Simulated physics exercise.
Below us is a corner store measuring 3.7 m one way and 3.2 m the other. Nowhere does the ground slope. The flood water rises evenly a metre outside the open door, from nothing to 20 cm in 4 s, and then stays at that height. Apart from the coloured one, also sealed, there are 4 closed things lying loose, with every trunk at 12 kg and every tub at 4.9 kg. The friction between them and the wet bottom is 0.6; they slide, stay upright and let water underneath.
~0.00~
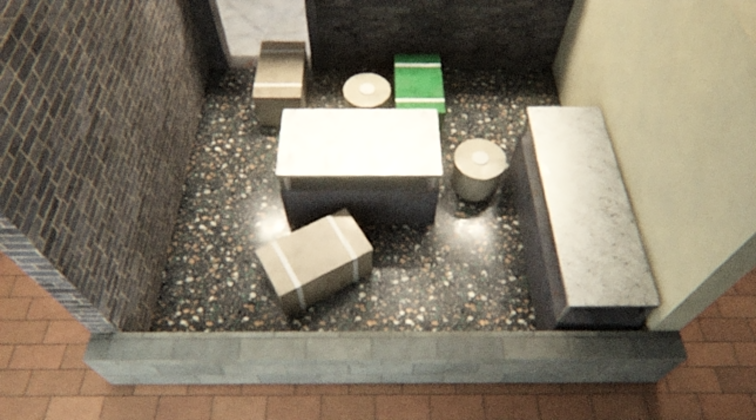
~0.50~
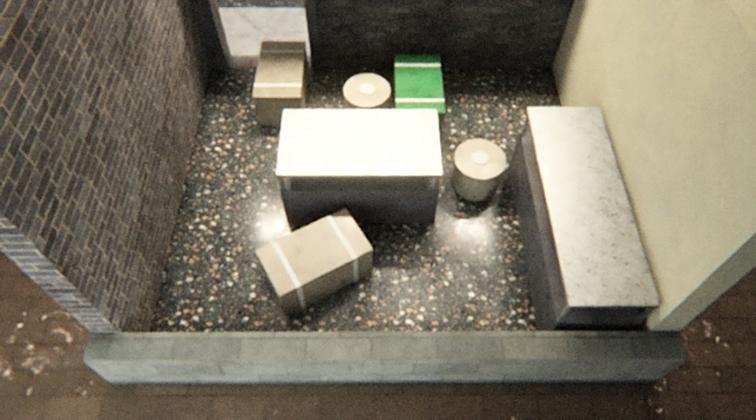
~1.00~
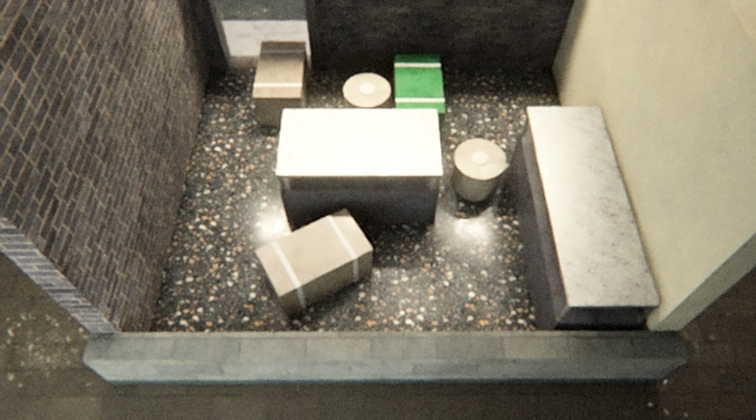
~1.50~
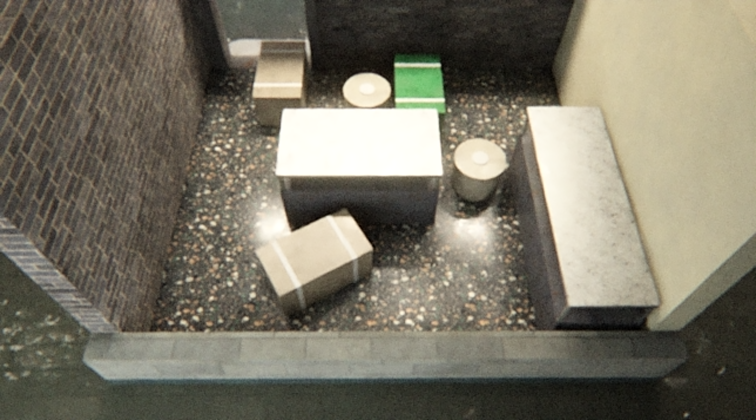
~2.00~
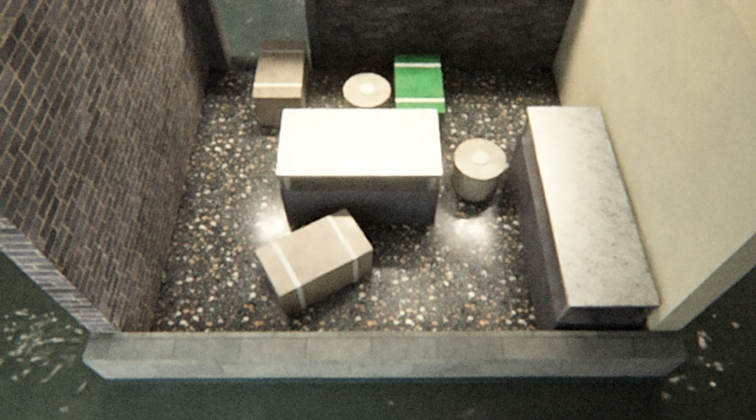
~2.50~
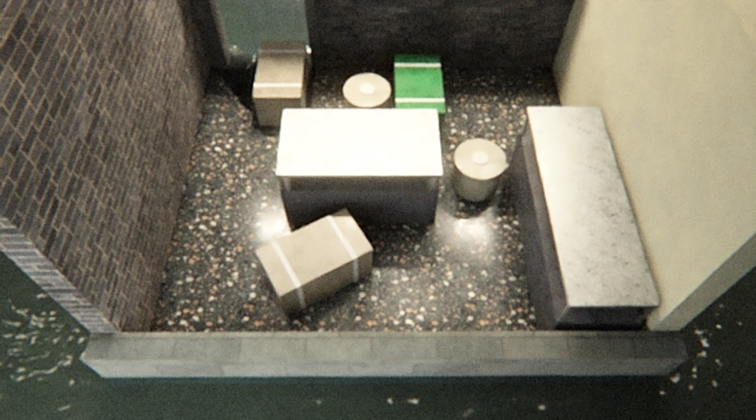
Dark water rises outside the walls while the green trunk and the other objects stay still.
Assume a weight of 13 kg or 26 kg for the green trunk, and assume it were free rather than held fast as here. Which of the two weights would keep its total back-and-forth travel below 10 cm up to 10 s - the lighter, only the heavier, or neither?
It looks like only the bigger mass suffices.
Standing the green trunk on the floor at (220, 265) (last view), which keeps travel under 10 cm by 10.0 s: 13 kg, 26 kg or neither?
Here both come up short.
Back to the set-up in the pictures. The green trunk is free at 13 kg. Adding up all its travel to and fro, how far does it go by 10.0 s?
Total path: Roughly 100 cm.
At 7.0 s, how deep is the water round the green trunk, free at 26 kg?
4 cm, roughly.
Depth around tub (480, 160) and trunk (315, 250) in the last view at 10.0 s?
Close to 9 and 10 centimetres.
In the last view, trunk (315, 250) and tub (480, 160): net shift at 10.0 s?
They've ended up 140 cm and 20 cm away, in that order.
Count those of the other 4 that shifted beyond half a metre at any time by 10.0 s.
That makes 2.
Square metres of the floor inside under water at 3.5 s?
Wet area: Approx. 2.0 m2.
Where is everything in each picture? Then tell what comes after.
The first picture shows the green trunk at (419, 82) rests on the ground; 0.0 m2 under water; 0 of 5 have shifted.
The second picture shows the green trunk at (419, 82), on the bottom; 0.0 m2 under water; 0 of 5 have shifted.
The third picture shows the green trunk at (419, 82), on the bottom; water covers 0.0 m2; 0 of 5 have shifted.
The fourth picture shows the green trunk at (419, 82), on the bottom; water covers 0.0 m2; 0 of 5 have shifted.
The fifth picture shows the green trunk at (419, 82), on the bottom; 0.0 m2 under water; 0 of 5 have shifted.
The sixth picture shows the green trunk at (419, 82) rests on the ground; water covers 0.2 m2; 0 of 5 have shifted.
After 3.5 s the green trunk would be 0 cm from its start with 13 kg and 0 cm from its start with 26 kg; 0 cm of water round it then.
After 4.5 s the green trunk would be 0 cm from its start with 13 kg and 0 cm from its start with 26 kg; 1 cm of water round it then.
After 7.0 s the green trunk would be 32 cm from its start with 13 kg and 0 cm from its start with 26 kg; 4 cm of water round it then.
After 10.0 s the green trunk would be 109 cm from its start with 13 kg and 0 cm from its start with 26 kg; 5 cm of water round it then.
